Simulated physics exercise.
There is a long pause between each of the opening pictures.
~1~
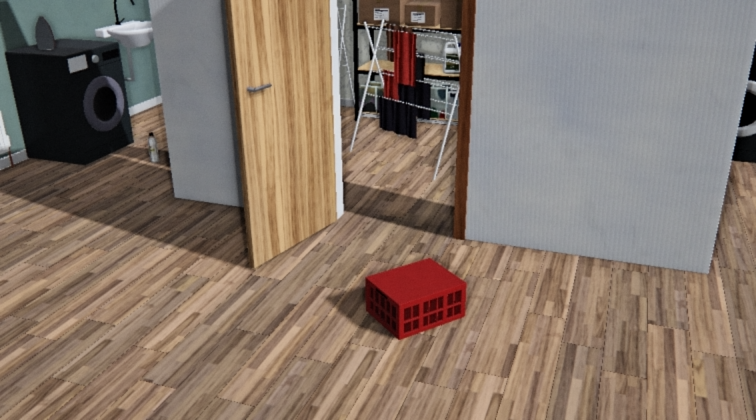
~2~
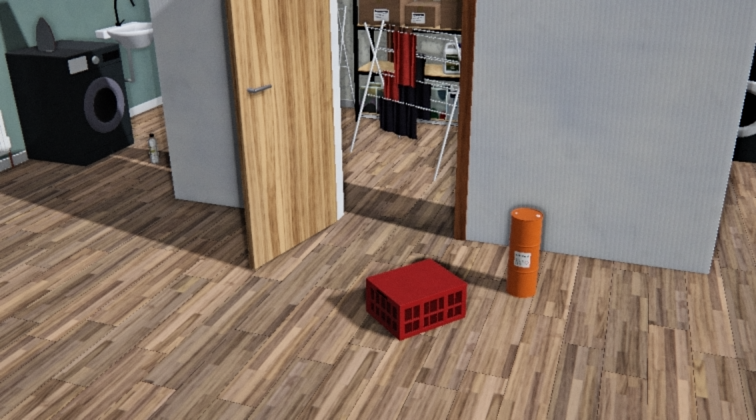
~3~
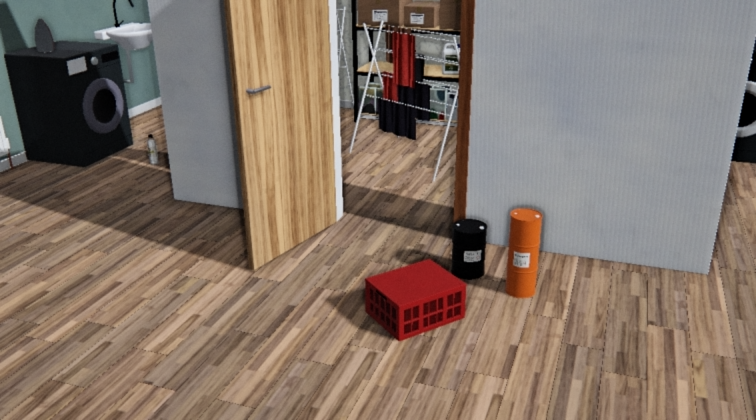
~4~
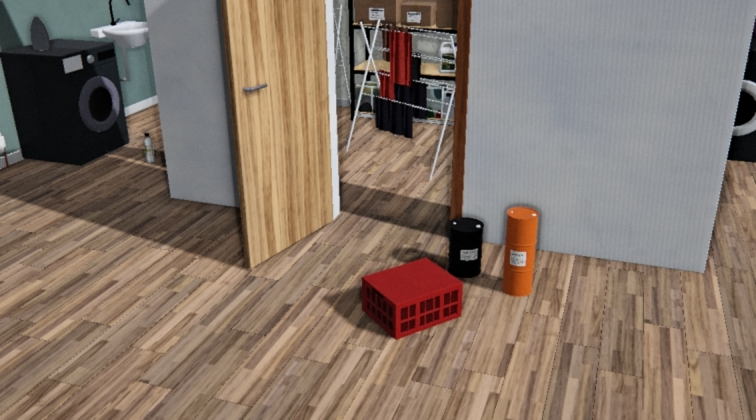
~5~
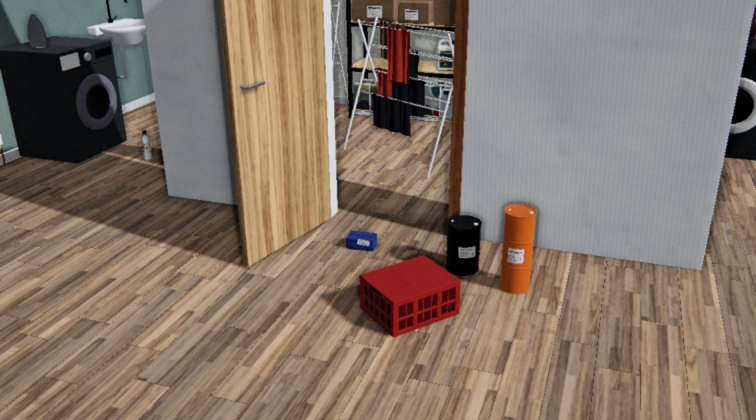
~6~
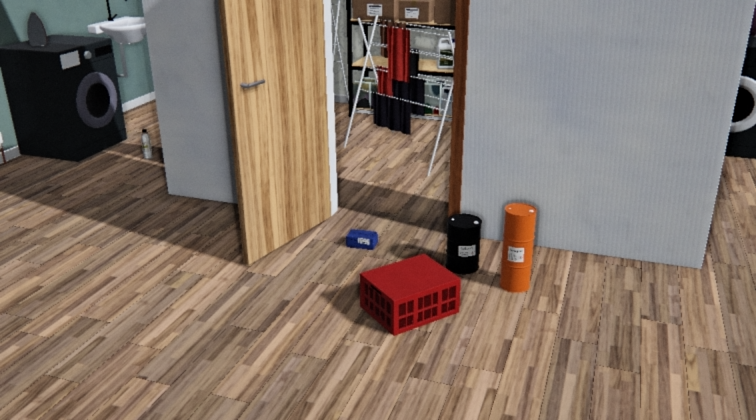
Nothing was seen moving near the wide-open door, but a red crate sat on the wood floor and an orange canister, then a black one, then a small blue box appeared around it.
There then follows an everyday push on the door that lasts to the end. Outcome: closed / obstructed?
Closed.
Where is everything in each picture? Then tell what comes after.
Door wide open and still, in the first picture.
Door wide open and still; red crate (416, 298), in the second picture.
Door wide open and still; orange canister (523, 254); red crate (415, 298), in the third picture.
Door wide open and still; black canister (465, 248); orange canister (520, 252), in the fourth picture.
Door wide open and still; red crate (410, 294); black canister (463, 245), in the fifth picture.
Door wide open and still; blue box (362, 239); orange canister (518, 248), in the sixth picture.
Then, 0.80 s on from there, open by 59°.
Then, 1.10 s on from there, open by 33°; blue box shifted about its own width near (388, 235).
Then, 1.40 s on from there, open by 7°; blue box shifted well along near (410, 224).
In the end, open by 0°; moved from the start, blue box; the other 3 unmoved. At the end, from the last picture's camera, blue box near (417, 217).
